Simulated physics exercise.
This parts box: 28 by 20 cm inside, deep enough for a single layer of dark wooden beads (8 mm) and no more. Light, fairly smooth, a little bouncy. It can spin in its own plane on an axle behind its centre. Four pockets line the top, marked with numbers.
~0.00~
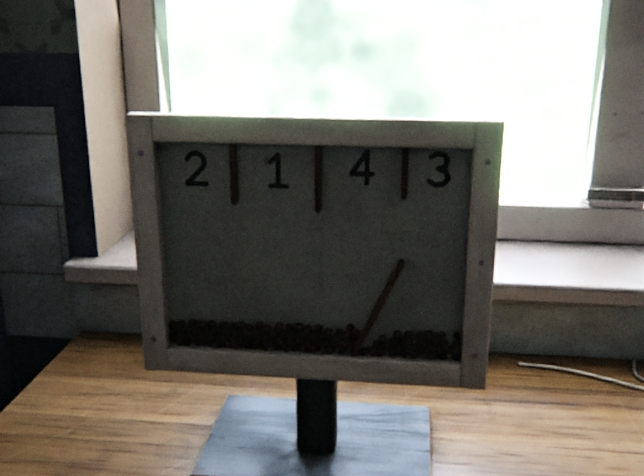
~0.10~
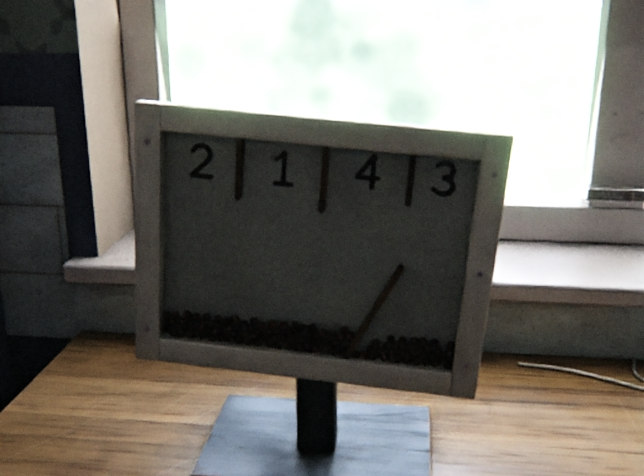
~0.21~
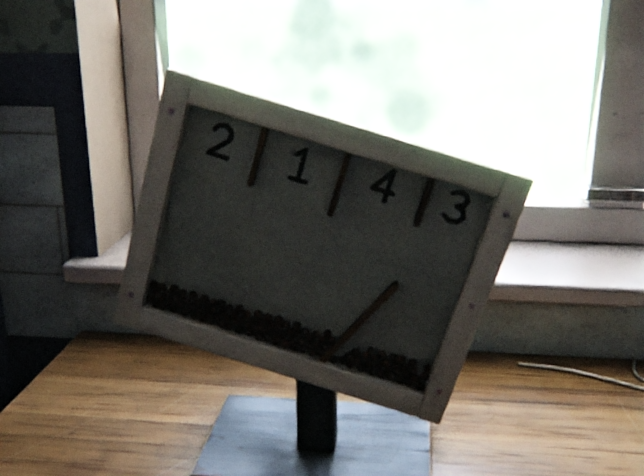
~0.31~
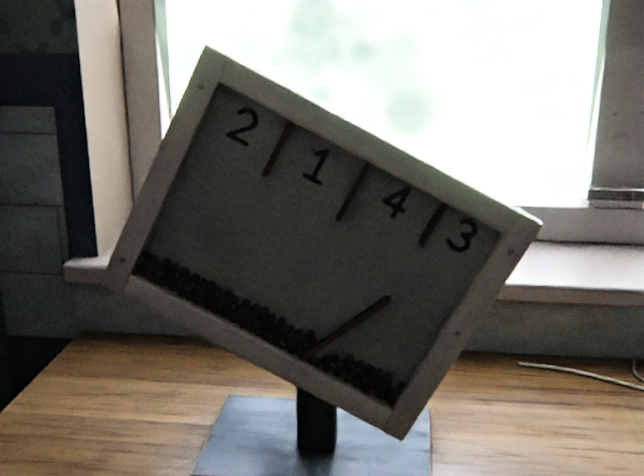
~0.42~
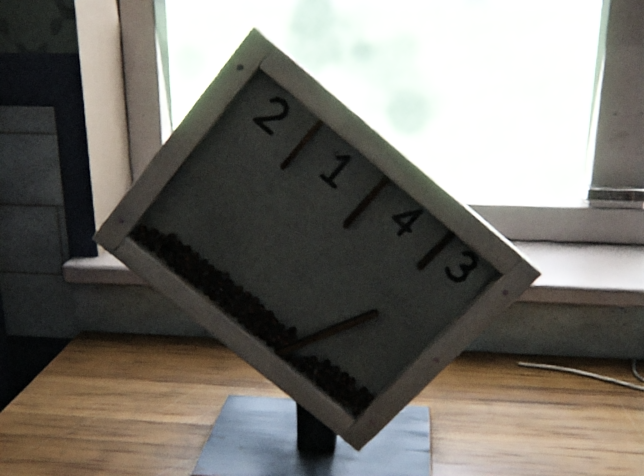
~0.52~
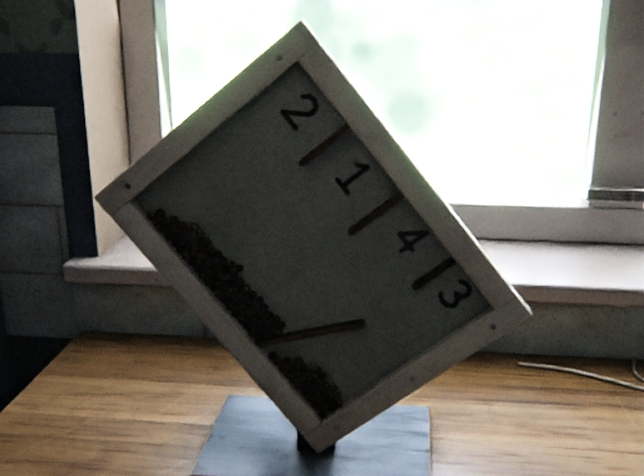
We see a shallow framed box of small dark beads, with numbered pockets along its top, turn steadily clockwise on a stand before a window, while the beads shift into a sloping pile along its lower edge and slanted inner wall.
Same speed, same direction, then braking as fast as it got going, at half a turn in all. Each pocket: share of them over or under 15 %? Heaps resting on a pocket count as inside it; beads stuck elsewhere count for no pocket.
No. 1 under 15 %, 2 under 15 %, 3 over 15 %, 4 over 15 %.
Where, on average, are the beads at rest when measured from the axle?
Roughly 8 cm to the left of the axle and 7 cm under it.
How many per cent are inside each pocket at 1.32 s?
Pocket 1: 0; pocket 2: 0; pocket 3: 30; pocket 4: 10.
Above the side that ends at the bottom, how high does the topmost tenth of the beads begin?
Estimate: 6 cm or so.
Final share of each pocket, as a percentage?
Pocket 1: 0; pocket 2: 0; pocket 3: 55; pocket 4: 45.
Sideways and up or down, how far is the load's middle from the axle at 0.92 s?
Offset from axle: Approx. 5 cm left, 7 cm below.
After 0.92 s it has turned 96°, the beads' middle is 5 cm left of and 7 cm below the axle; inside pockets, no. 3, 5 %.
After 1.73 s it has turned 180°, the beads' middle is 11 cm left of and 4 cm below the axle; inside pockets, no. 3, 30 %, no. 4, 15 %.
All still by 2.6 s, no. 1, 0 %, no. 2, 0 %, no. 3, 55 %, no. 4, 45 %.
